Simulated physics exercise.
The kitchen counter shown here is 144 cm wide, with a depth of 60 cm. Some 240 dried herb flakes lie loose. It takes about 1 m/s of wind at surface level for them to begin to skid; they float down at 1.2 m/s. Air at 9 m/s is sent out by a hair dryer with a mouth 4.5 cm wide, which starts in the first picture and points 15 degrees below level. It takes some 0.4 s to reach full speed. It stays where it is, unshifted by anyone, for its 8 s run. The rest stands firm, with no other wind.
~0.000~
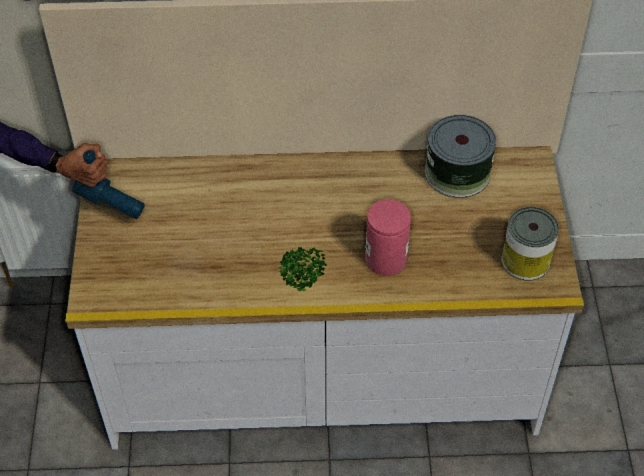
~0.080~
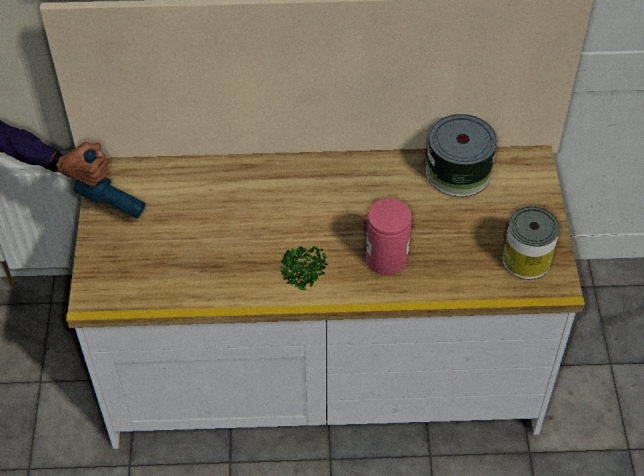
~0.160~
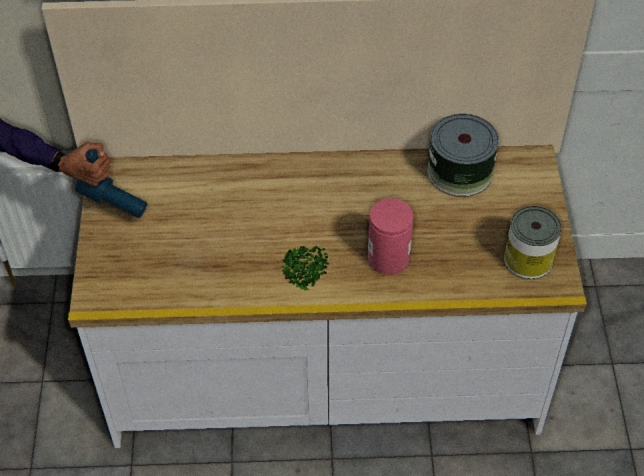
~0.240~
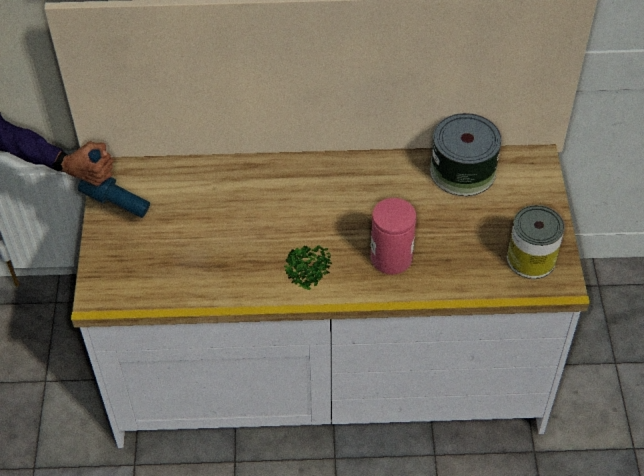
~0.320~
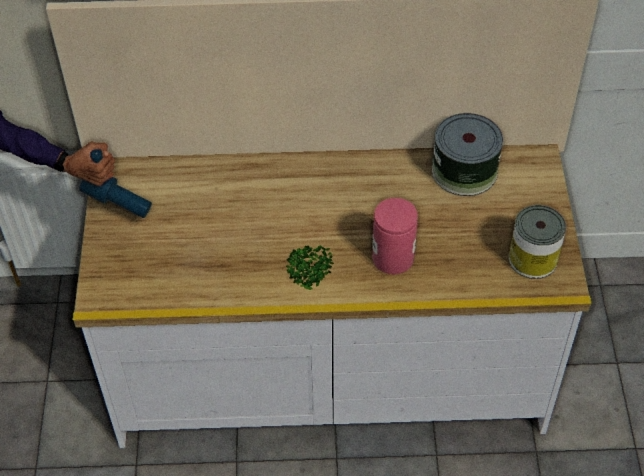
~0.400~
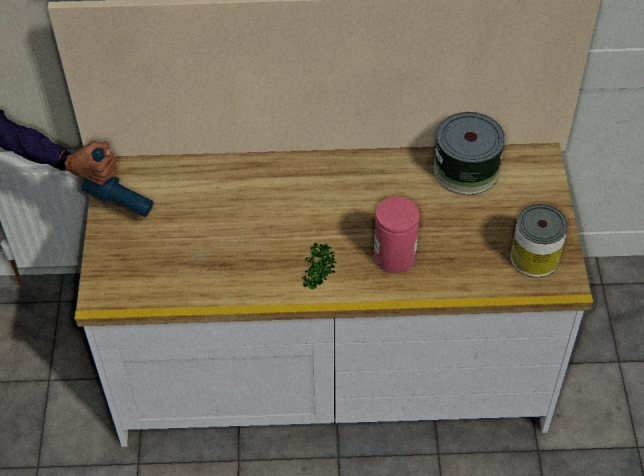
Green herb flakes lie still on a wooden counter, then shift right as a hand holds a blue hair dryer.
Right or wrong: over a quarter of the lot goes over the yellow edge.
Right.
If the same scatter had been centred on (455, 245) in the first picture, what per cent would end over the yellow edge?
Roughly 0 per cent.
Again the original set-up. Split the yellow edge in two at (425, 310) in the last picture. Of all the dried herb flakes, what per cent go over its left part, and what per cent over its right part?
My take is close to 25 percent on the left side and near 50 percent on the right.
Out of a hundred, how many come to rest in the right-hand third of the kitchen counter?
About 5 %.
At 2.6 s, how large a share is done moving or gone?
The share is about 90 %.
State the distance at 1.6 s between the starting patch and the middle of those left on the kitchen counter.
Roughly 55 cm.
After 1.6 s, 72 % are over the yellow edge; the middle of those still in play is near (514, 235); 73 % have settled or left.
After 2.6 s, 74 % are over the yellow edge; the middle of those still in play is near (508, 229); 87 % have settled or left.
After 4.4 s, 74 % are over the yellow edge; 92 % have settled or left.
After 8.0 s, at the end, 74 % are over the yellow edge.
